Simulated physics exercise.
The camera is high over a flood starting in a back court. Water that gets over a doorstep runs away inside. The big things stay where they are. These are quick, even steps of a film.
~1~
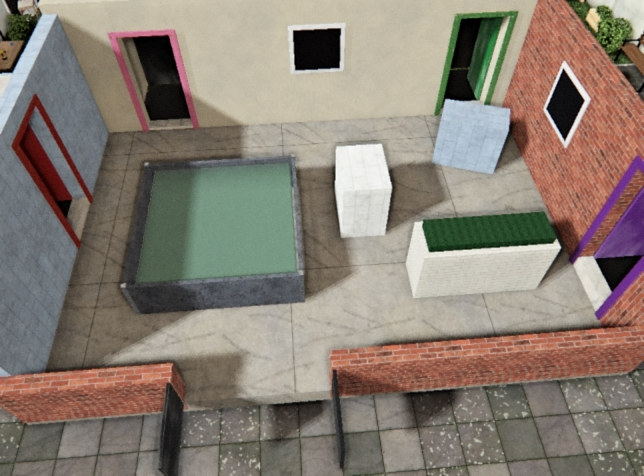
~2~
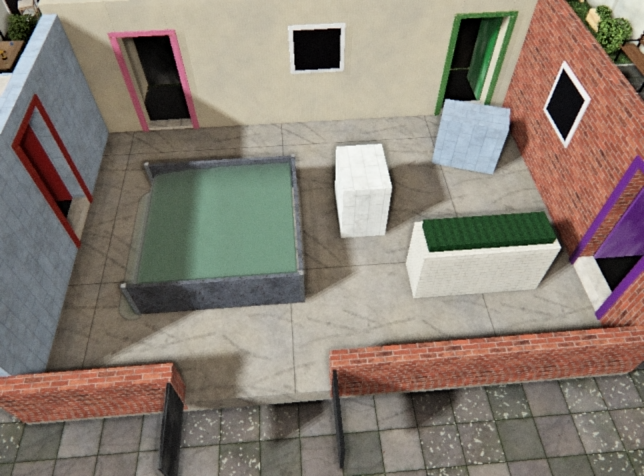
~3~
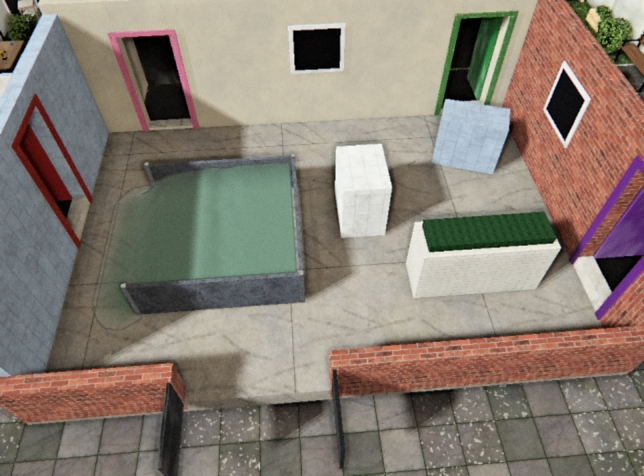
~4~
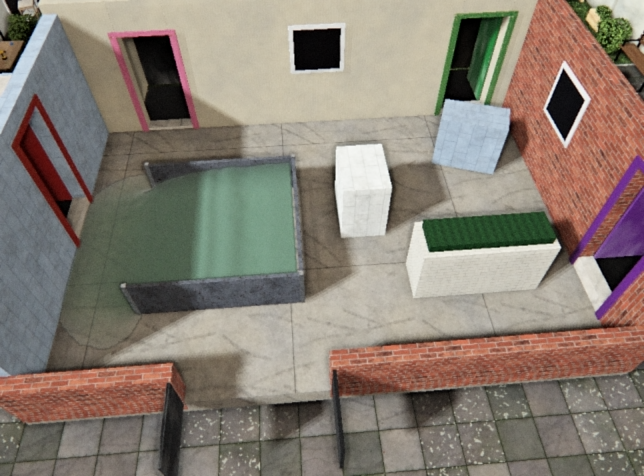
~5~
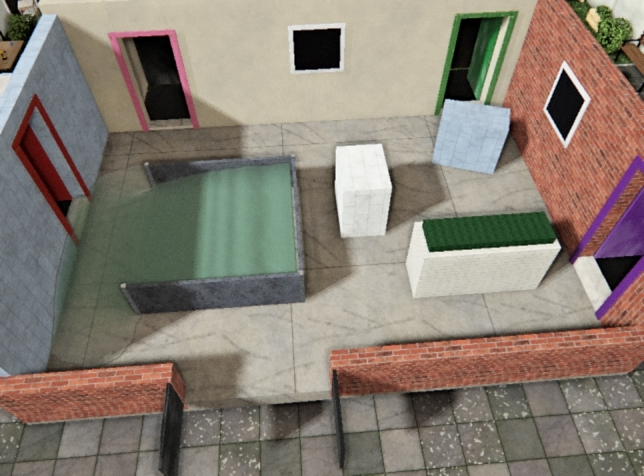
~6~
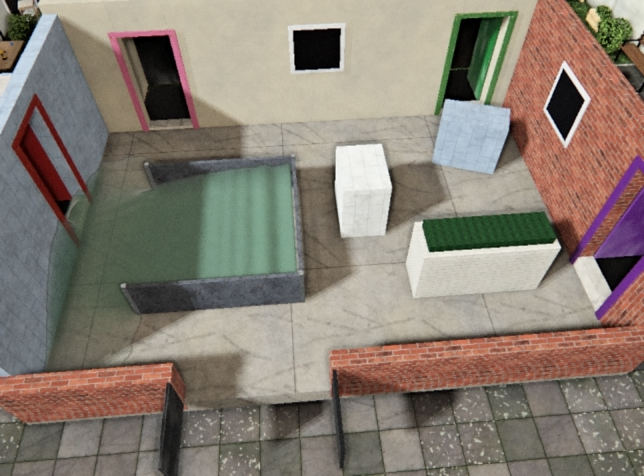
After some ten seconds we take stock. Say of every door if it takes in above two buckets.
One by one: The pink door lets in a lot; the red door lets in a lot; the purple door admits no more than that; the green door admits no more than that.
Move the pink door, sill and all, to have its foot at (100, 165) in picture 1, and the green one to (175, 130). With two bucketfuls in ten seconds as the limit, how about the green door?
One by one: Green door takes more.
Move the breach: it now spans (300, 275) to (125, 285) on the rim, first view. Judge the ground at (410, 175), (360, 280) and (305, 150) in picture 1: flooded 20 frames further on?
One after the other: Clear, not flooded, free of water.
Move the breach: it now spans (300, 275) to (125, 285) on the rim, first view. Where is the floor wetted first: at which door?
First comes the red one.
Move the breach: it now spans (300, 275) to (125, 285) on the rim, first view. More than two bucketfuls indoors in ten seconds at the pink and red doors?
Pink goes over; red keeps below it.
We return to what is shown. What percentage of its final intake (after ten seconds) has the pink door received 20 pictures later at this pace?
About 40 per cent.
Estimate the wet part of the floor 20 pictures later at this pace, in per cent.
About 50 per cent.
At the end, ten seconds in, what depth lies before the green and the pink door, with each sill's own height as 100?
About 70 and 140 per cent.
A moment on, water covers 15 % of the floor; the pink door not reached, the red door far over two buckets in, the purple door not reached, the green door not reached.
Next, water covers 25 % of the floor; the pink door under two buckets in, the red door far over two buckets in, the purple door not reached, the green door not reached.
Then, water covers 50 % of the floor; the pink door far over two buckets in, the red door far over two buckets in, the purple door not reached, the green door not reached.
Later, water covers 90 % of the floor; the pink door far over two buckets in, the red door far over two buckets in, the purple door wet at the sill, nothing in, the green door wet at the sill, nothing in.
In the end, water covers 100 % of the floor; the pink door far over two buckets in, the red door far over two buckets in, the purple door wet at the sill, nothing in, the green door under two buckets in.
